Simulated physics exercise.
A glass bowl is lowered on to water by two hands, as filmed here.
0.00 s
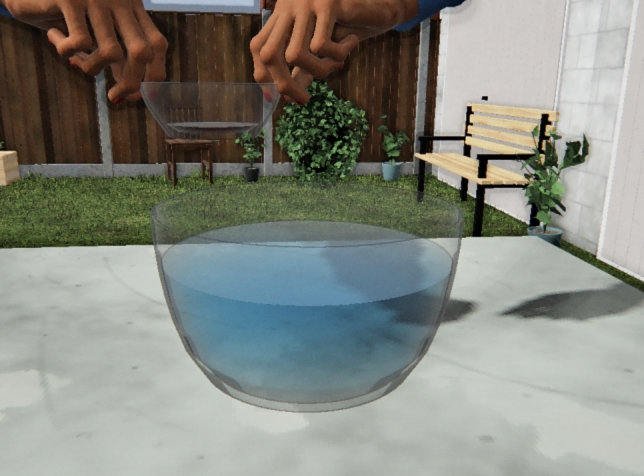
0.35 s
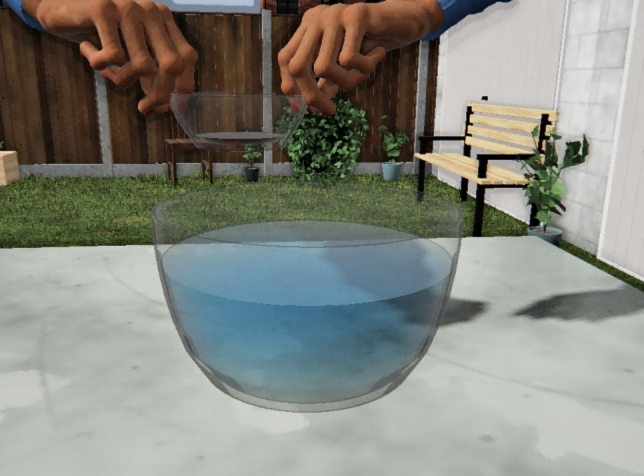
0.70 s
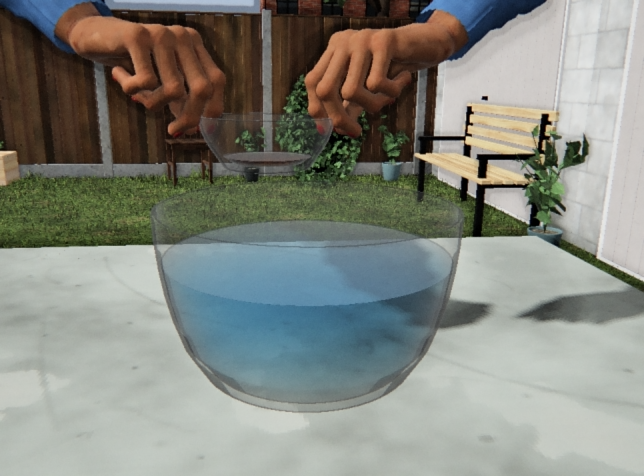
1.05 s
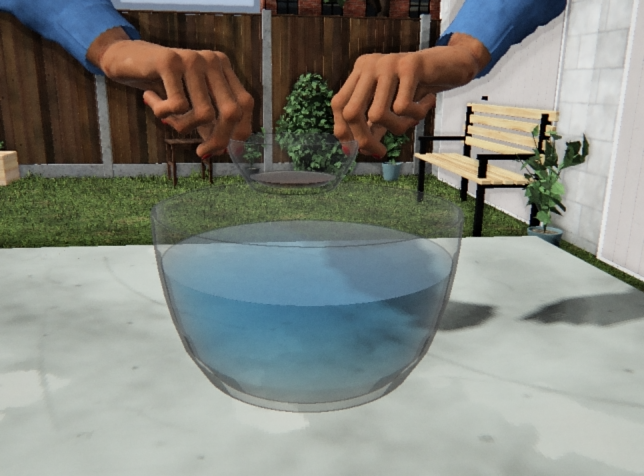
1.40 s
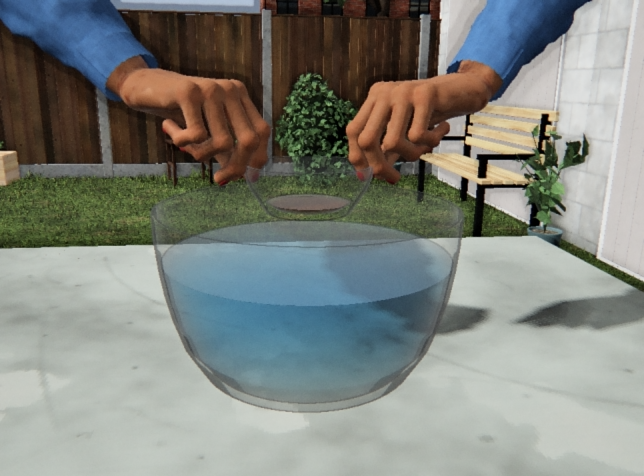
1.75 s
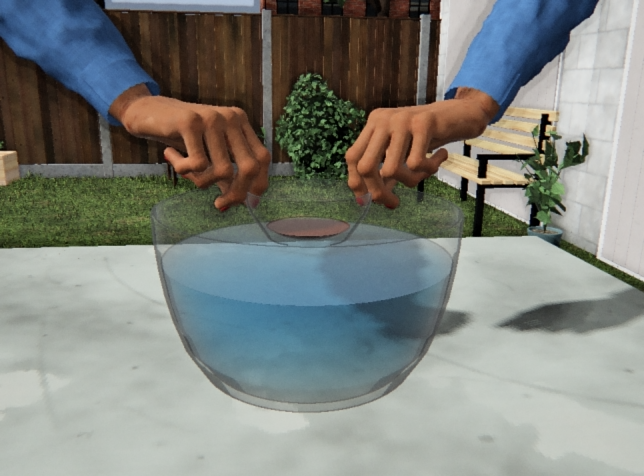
A small, nearly empty glass bowl, held by two hands in blue sleeves, moves right and down over a large clear tub of blue water, then descends inside the rim to just above the surface.
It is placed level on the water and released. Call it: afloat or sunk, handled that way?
Afloat.
After 2.2 s, the bowl dips into the water.
After 2.8 s, it bobs and steadies.
After 5.0 s, the bowl floats with about half of its side showing.
